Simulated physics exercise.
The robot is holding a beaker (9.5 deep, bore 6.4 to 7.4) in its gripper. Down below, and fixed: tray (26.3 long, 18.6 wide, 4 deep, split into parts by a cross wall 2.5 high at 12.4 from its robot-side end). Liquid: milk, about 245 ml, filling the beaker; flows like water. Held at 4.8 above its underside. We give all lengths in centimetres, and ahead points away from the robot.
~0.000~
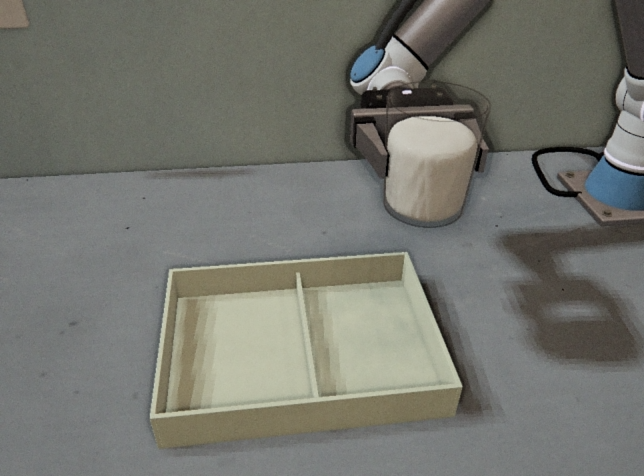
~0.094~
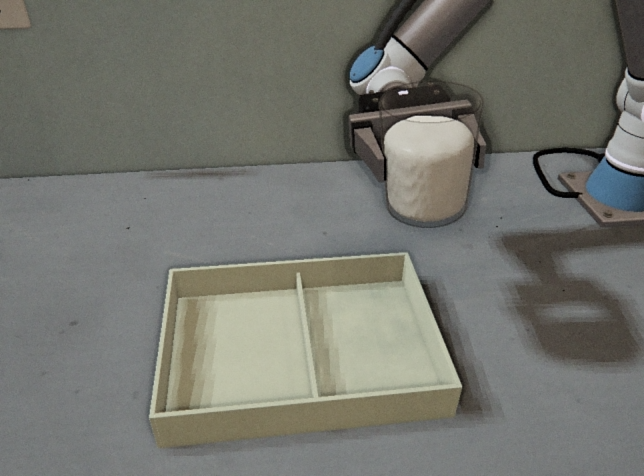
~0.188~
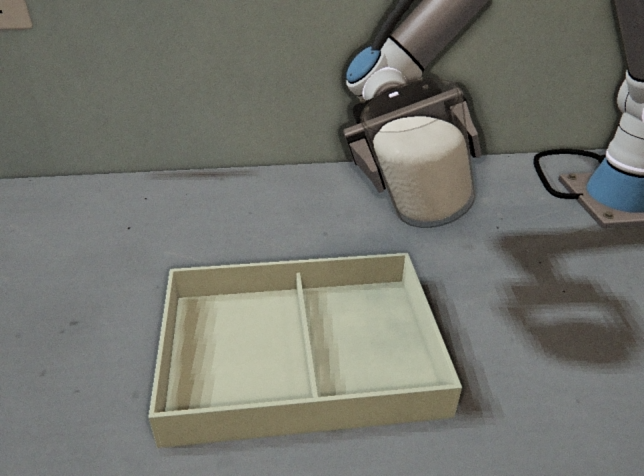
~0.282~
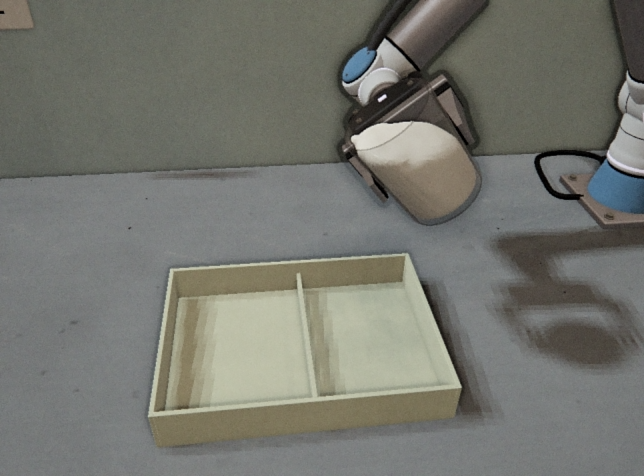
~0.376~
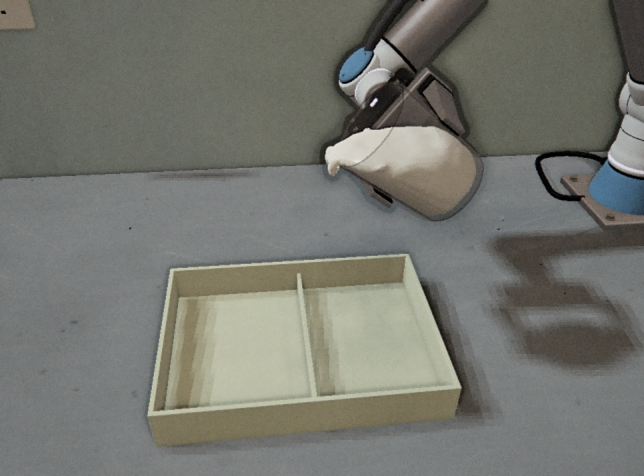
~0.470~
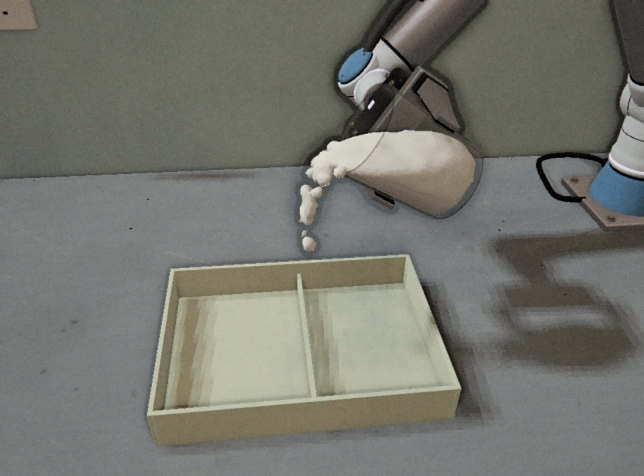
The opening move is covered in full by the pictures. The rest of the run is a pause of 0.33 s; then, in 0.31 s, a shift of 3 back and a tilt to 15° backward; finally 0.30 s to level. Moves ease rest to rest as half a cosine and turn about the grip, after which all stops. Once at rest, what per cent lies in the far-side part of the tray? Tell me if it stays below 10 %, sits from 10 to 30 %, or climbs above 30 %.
It sits from 10 to 30 %.
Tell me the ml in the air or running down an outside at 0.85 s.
I'd say around 10 ml.
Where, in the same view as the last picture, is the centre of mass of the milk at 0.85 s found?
About (379, 204).
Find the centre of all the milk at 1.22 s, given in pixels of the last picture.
(390, 216), about.
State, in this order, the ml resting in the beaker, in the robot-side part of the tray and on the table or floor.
Approx. 190 / 0 / 0 ml, in that order.
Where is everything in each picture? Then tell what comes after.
Beaker middle at (430, 158), level; upper third of the milk around (432, 143), from x 390 to 475, top at y 120; 245 ml in the beaker, in the first frame.
Beaker middle at (428, 158), tilted 5° forward; upper third of the milk around (430, 142), from x 385 to 470, top at y 120, in the second frame.
Beaker middle at (423, 158), tilted 20° forward; upper third of the milk around (421, 143), from x 375 to 470, top at y 120, in the third frame.
Beaker middle at (418, 158), tilted 37° forward; upper third of the milk around (409, 146), from x 355 to 475, top at y 120, in the fourth frame.
Beaker middle at (413, 158), tilted 52° forward; upper third of the milk around (404, 149), from x 330 to 475, top at y 130, in the fifth frame.
Beaker middle at (411, 158), tilted 57° forward; upper third of the milk around (403, 152), from x 300 to 475, top at y 130; 235 ml in the beaker, 10 ml in the air or running down outside, in the sixth frame.
After 0.85 s, tilted 53° forward, liquid up to 23 above the table; 200 ml in the beaker, 35 ml in the far-side part, 10 ml in the air or running down outside.
After 1.22 s, tilted 10° backward, liquid up to 24 above the table; 195 ml in the beaker, 45 ml in the far-side part.
After 1.61 s, level, liquid up to 23 above the table; 195 ml in the beaker, 45 ml in the far-side part.
After 2.41 s, level, liquid up to 24 above the table; 195 ml in the beaker, 45 ml in the far-side part.
At rest, 195 ml in the beaker, 45 ml in the far-side part. That is 19 % in the far-side part of the tray.
